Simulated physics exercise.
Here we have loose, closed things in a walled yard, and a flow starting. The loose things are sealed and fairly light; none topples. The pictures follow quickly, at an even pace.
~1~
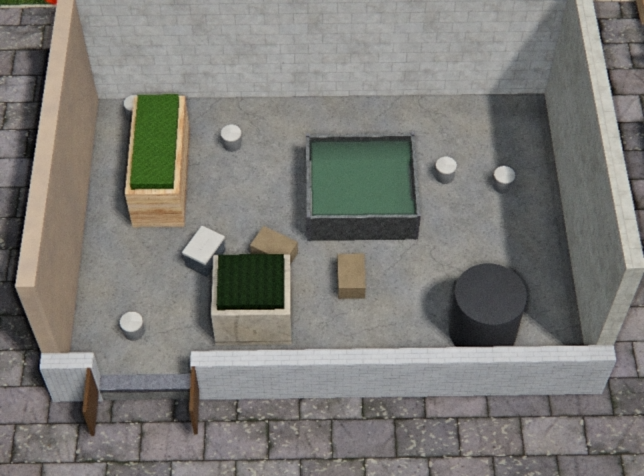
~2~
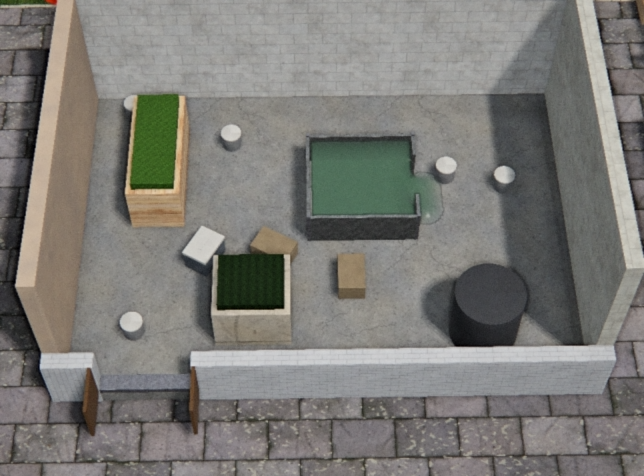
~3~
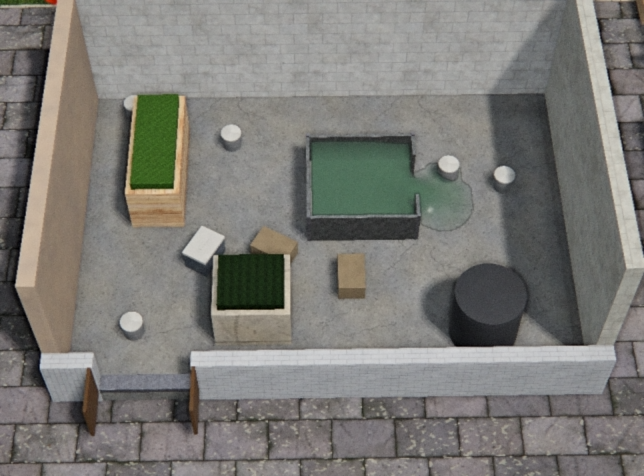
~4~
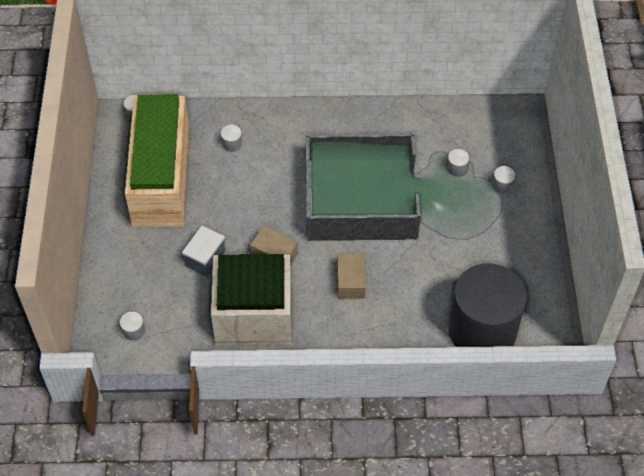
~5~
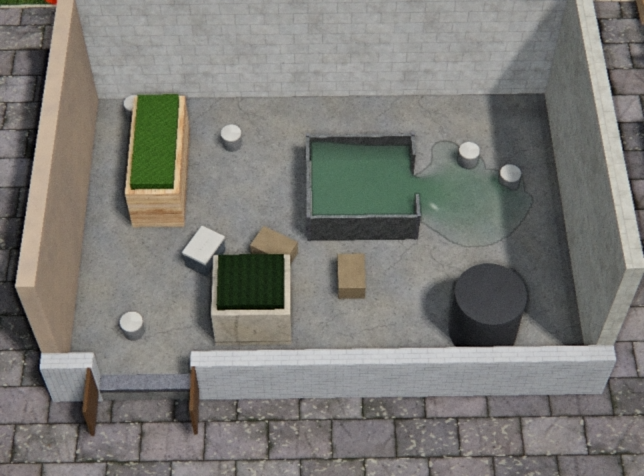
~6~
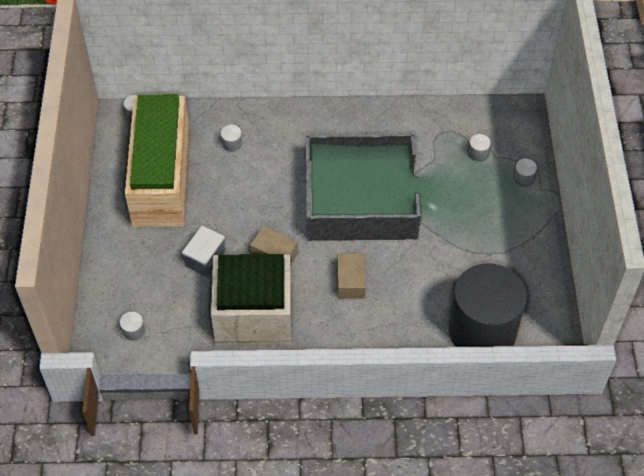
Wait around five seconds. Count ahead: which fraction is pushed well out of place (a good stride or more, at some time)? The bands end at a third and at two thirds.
That comes to under a third.
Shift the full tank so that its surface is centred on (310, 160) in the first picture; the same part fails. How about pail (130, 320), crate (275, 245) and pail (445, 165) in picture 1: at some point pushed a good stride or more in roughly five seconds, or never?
In turn: Less than that, under that, that far or more.
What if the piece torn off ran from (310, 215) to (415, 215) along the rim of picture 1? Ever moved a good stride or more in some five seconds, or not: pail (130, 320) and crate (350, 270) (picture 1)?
In turn: Yes, yes.
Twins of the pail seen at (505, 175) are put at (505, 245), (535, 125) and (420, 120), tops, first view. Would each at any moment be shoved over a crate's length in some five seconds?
One after the other: Shifted that much, pushed that far, yes.
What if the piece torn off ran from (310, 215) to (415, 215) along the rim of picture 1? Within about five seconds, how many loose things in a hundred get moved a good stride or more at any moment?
Some 40 per cent.
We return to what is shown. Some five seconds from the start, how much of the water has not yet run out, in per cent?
About 100 per cent.
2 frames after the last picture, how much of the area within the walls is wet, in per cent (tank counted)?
Roughly 20 per cent.
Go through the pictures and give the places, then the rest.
A pail at (446, 165) rests on the ground; a pail at (505, 174) rests on the ground; 0 of 8 have shifted, in the first frame.
A pail at (446, 165) rests on the ground; a pail at (505, 174) rests on the ground; 0 of 8 have shifted, in the second frame.
A pail at (449, 164) rests on the ground, close to its start; a pail at (505, 174), on the bottom; 0 of 8 have shifted, in the third frame.
A pail at (459, 157) rests on the ground, close to its start; a pail at (505, 174), on the bottom; 1 of 8 have shifted, in the fourth frame.
A pail at (469, 150), on the bottom, a stride from its start; a pail at (511, 173) rests on the ground, close to its start; 2 of 8 have shifted, in the fifth frame.
A pail at (480, 142), on the bottom, a stride from its start; a pail at (526, 167), on the bottom, a stride from its start; 2 of 8 have shifted, in the sixth frame.
A moment on, 2 of 8 are well off their spots; 1 afloat.
Next, 2 of 8 are well off their spots; 2 afloat.
Later, 2 of 8 are well off their spots; 2 afloat.
In the end, 2 of 8 are well off their spots, and 2 have been at some point; 1 afloat.
